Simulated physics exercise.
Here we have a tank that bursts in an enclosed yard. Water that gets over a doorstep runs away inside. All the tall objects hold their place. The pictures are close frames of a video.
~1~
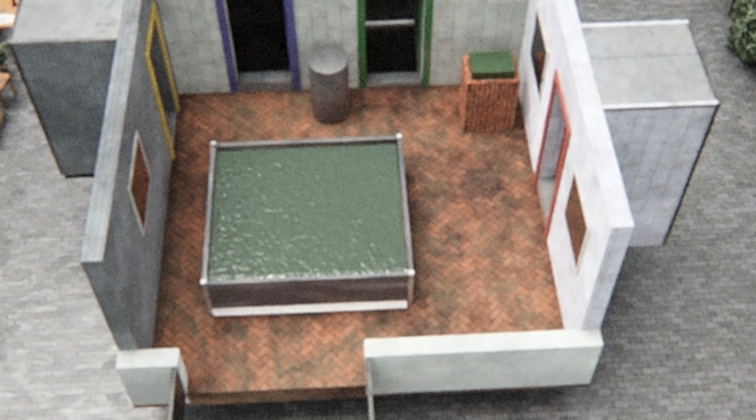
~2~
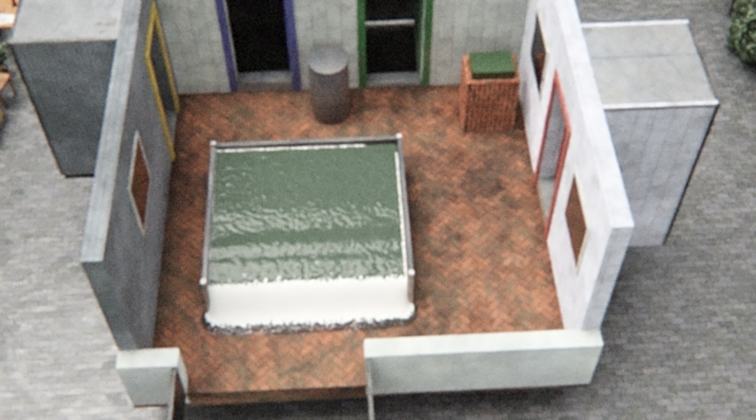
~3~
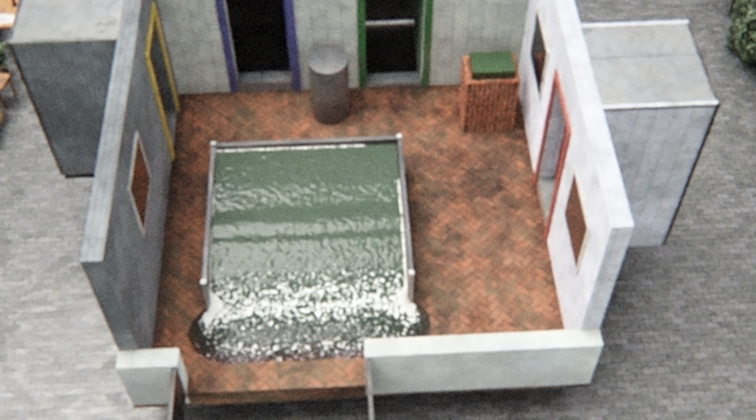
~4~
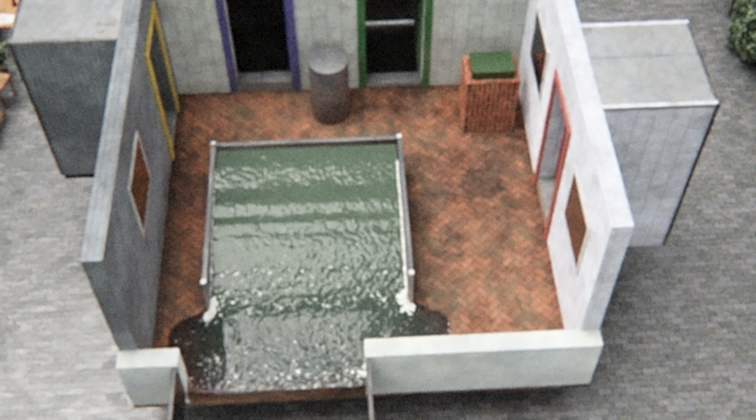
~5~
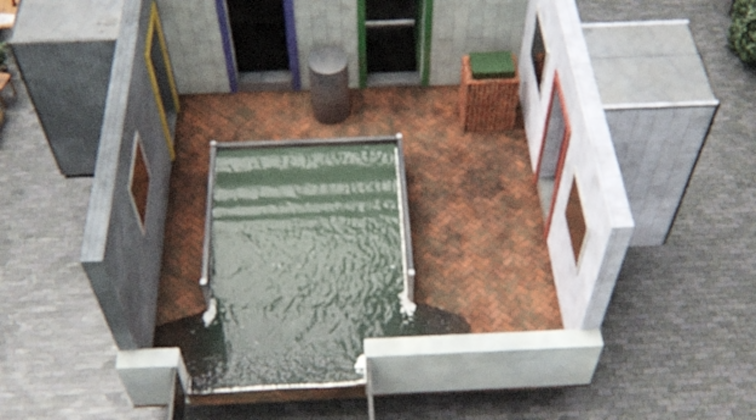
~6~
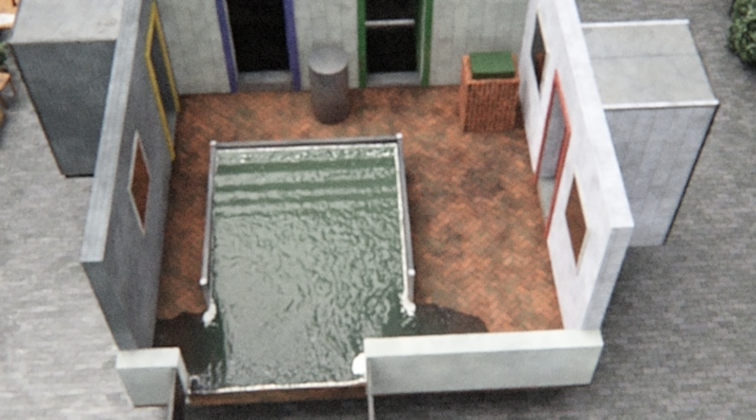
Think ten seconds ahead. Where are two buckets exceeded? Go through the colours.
The red door stays under that; the green door stays under that; the yellow door stays under that; the blue door stays under that.
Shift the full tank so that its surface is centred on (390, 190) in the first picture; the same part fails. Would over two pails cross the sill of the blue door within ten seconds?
In short: The blue door stays under.
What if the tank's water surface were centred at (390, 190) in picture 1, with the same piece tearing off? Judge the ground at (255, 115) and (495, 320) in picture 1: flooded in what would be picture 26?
In that order: Dry, under water.
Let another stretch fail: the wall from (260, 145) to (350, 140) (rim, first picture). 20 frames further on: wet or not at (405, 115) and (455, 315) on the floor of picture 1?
In turn: Under water, free of water.
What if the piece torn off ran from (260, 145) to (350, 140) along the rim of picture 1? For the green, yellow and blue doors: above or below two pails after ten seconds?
My reading: The green door lets more in; the yellow door is over; the blue door floods.
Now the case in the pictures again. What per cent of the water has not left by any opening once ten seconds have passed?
About 32 per cent.
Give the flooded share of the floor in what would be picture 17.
Close to 35 %.
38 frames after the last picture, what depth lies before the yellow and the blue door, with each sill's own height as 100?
Near 30 and 20 in a hundred.
A moment on, water covers 25 % of the floor; the red door not reached, the green door not reached, the yellow door not reached, the blue door not reached.
Next, water covers 35 % of the floor; the red door wet at the sill, nothing in, the green door not reached, the yellow door not reached, the blue door not reached.
Then, water covers 60 % of the floor; the red door wet at the sill, nothing in, the green door not reached, the yellow door not reached, the blue door not reached.
Later, water covers 90 % of the floor; the red door wet at the sill, nothing in, the green door wet at the sill, nothing in, the yellow door wet at the sill, nothing in, the blue door wet at the sill, nothing in.
In the end, water covers 95 % of the floor; the red door wet at the sill, nothing in, the green door under two buckets in, the yellow door wet at the sill, nothing in, the blue door wet at the sill, nothing in.
